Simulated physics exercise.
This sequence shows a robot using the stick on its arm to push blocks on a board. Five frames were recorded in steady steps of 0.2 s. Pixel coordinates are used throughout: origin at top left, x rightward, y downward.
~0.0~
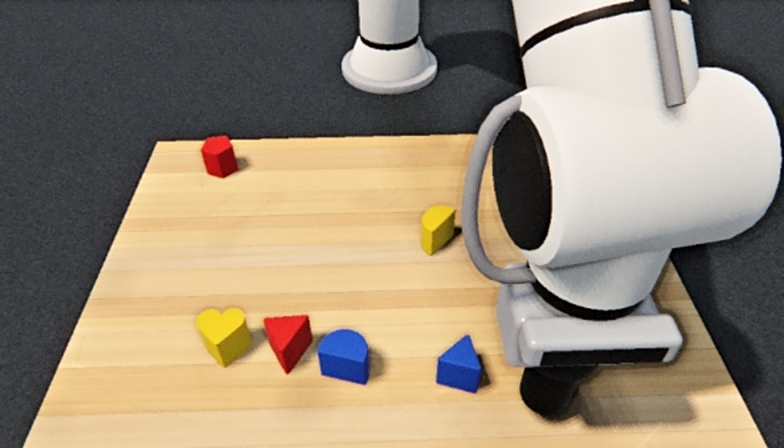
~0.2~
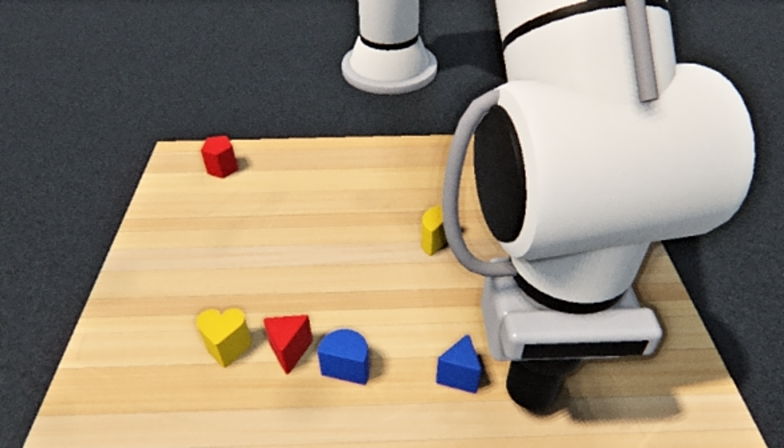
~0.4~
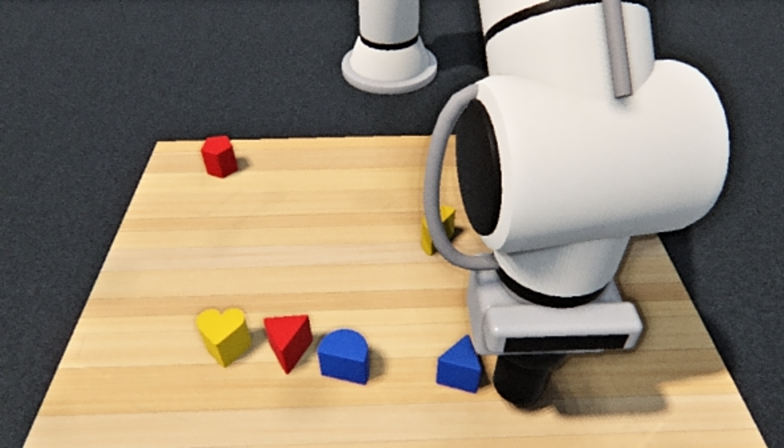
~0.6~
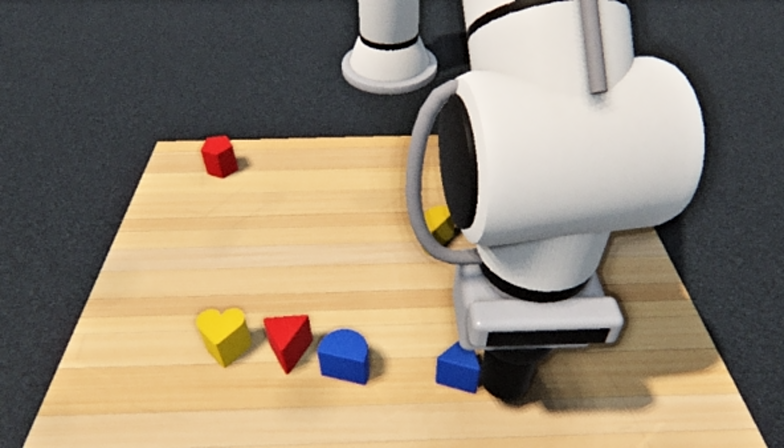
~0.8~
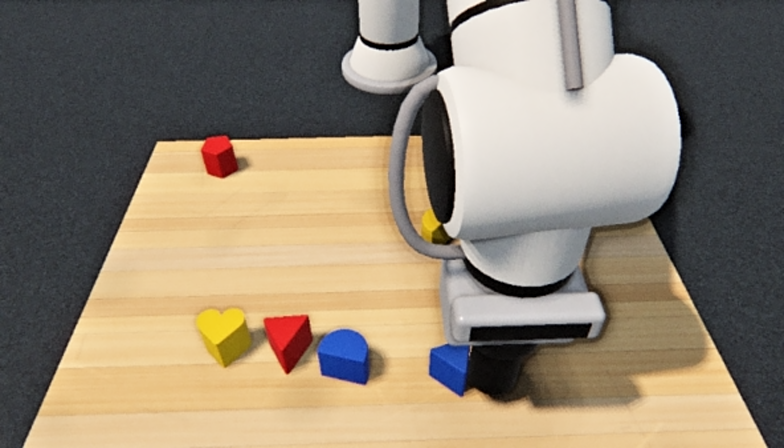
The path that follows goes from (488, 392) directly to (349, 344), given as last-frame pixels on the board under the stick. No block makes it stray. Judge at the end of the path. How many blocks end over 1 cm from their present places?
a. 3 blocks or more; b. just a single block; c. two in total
Choice c: Two in total.
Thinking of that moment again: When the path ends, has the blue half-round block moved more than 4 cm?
I believe not.
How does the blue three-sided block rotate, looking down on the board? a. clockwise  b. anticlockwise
Answer: A.
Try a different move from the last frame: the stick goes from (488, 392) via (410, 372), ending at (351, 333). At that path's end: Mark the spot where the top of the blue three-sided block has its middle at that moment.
In the picture, that point is around (331, 285).
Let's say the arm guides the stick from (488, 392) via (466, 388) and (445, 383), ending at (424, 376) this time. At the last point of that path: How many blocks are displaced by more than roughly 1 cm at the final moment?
It should be one.
On the path given first. One third of the way, stick at (441, 359); blue three-sided block at (409, 334), turned 25° clockwise.
Two thirds of the way, stick at (392, 342); blue three-sided block at (364, 315), turned 20° clockwise.
At the end, stick at (347, 327); red three-sided block not moved; blue half-round block at (312, 345), turned 30° anticlockwise; blue three-sided block at (329, 295), turned 55° clockwise.
